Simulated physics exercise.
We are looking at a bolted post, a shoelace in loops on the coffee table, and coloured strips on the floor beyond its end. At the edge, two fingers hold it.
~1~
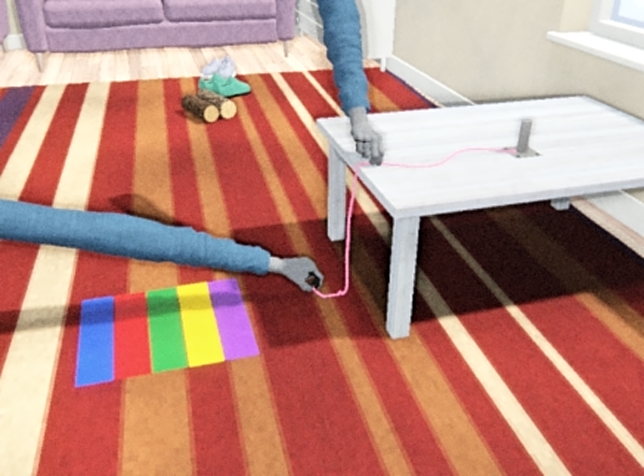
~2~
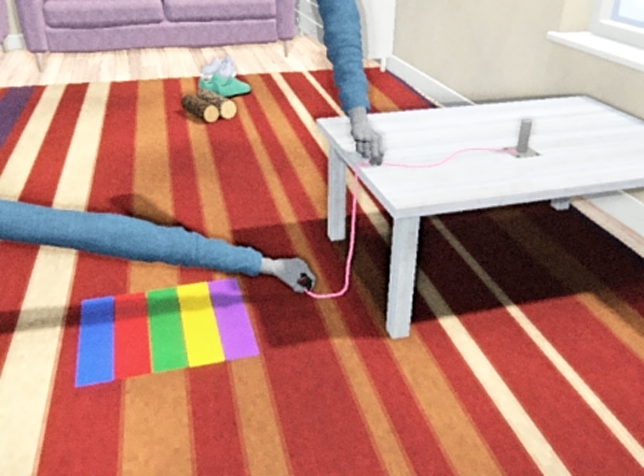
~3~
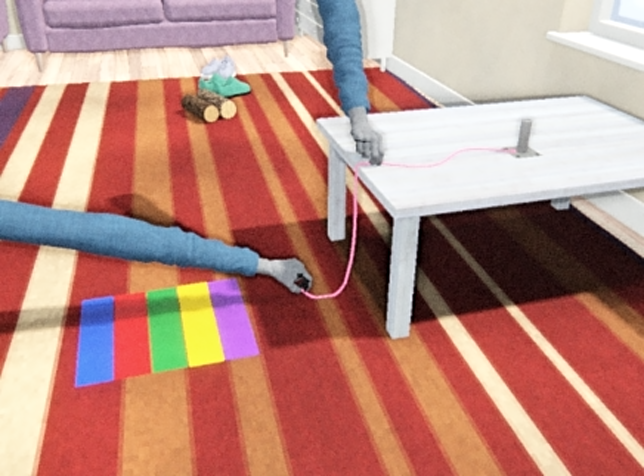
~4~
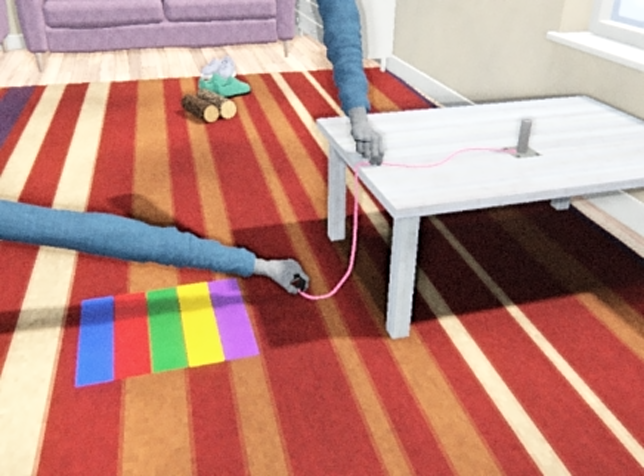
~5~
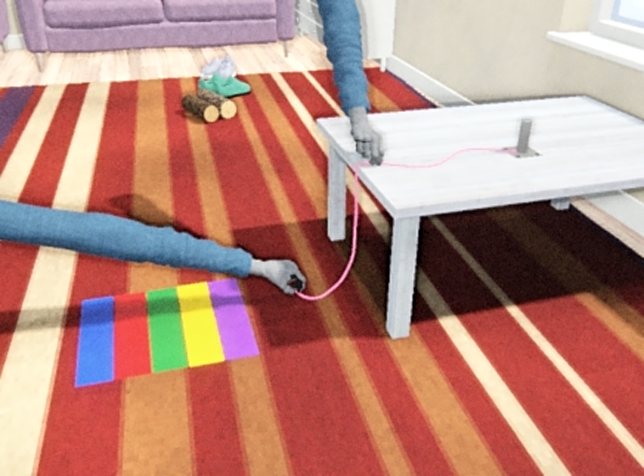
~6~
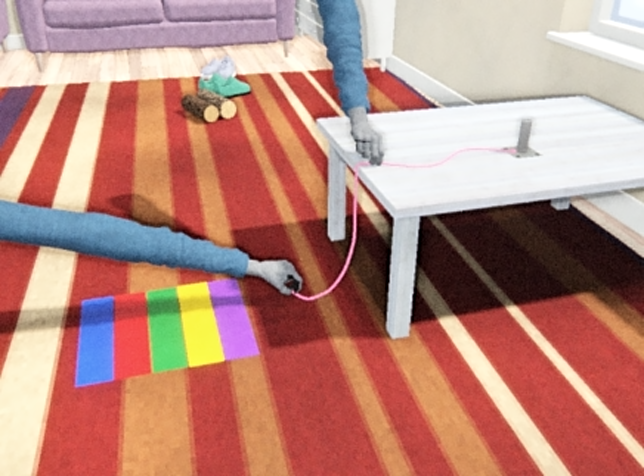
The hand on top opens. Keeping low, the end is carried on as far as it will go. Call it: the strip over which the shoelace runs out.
Yellow.
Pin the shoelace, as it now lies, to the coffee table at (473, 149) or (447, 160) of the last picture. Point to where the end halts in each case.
First try near (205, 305), second near (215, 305).
Soon after, end near (249, 298); short of the strips.
After that, end near (219, 303); over purple.
At the stop, end near (200, 306); over yellow. It gets as far as the yellow strip.
